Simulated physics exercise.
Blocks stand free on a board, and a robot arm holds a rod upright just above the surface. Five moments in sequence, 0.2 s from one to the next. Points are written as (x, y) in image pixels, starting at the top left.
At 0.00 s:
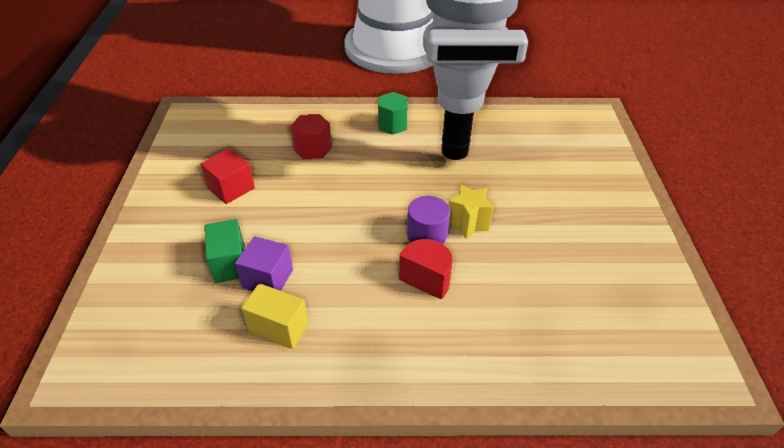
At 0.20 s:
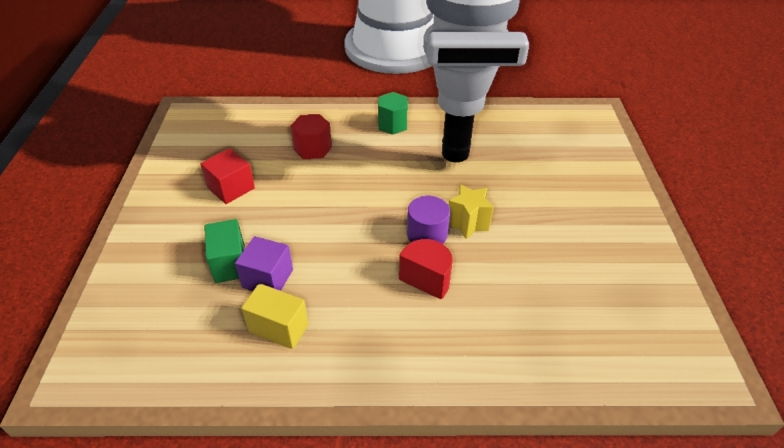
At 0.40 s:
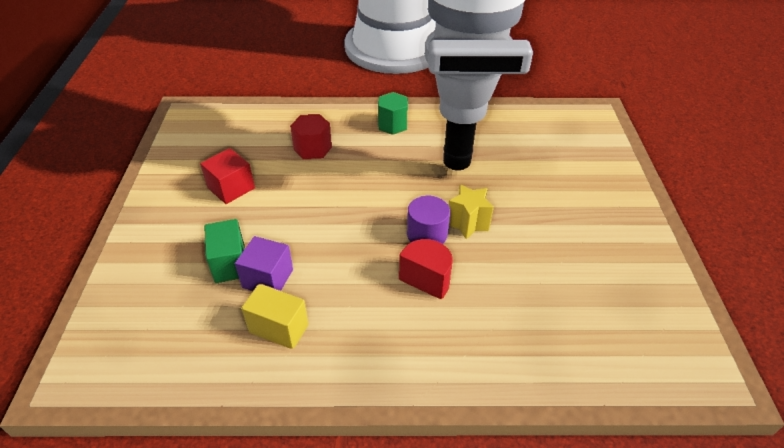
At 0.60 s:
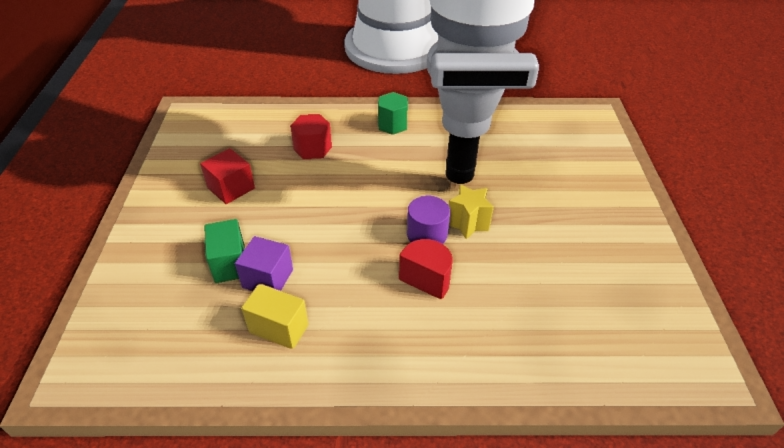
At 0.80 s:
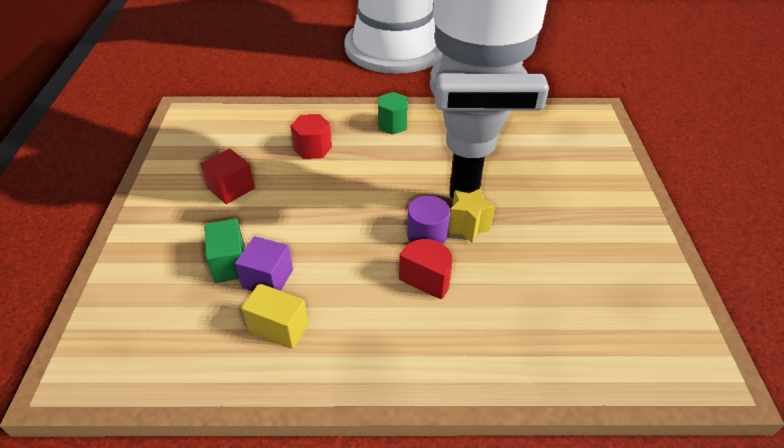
In the video, a robot arm holding a black rod upright over a wooden board of colored blocks moves the rod slowly toward the viewer, bringing it close behind the yellow star-shaped block beside the purple round block.
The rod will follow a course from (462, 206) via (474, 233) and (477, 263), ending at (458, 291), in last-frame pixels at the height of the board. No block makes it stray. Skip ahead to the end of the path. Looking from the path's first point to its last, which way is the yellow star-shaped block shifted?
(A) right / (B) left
B - left.
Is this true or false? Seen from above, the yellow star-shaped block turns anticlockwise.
The statement is true.
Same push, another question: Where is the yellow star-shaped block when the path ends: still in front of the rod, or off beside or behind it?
It will get left beside or behind the rod.
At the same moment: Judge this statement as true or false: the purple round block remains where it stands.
True.
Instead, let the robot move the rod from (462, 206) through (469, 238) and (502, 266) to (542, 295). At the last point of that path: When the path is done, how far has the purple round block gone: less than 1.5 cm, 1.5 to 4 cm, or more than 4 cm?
Goes under 1.5 cm.
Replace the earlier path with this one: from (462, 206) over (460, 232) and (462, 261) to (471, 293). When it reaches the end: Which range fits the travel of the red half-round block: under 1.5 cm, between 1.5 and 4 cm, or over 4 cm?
Of the three bands, it's under 1.5 cm.
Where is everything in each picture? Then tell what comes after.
The first frame shows tip of the rod (455, 153), middles of tops, purple round block (429, 209), red half-round block (429, 254), yellow star-shaped block (472, 198).
The second frame shows rod (455, 155), nothing pushed.
The third frame shows rod (457, 163), nothing pushed.
The fourth frame shows rod (460, 176), nothing pushed.
The fifth frame shows rod (464, 195), purple round block (429, 209), red half-round block (429, 254), yellow star-shaped block (472, 202).
On the path given first. One third of the way, rod (476, 222); yellow star-shaped block (484, 231).
Two thirds of the way, rod (479, 253); yellow star-shaped block (490, 264).
At the end, rod (460, 281); purple round block unmoved; red half-round block (422, 258), turned 20° clockwise; yellow star-shaped block (489, 286), turned 40° anticlockwise.
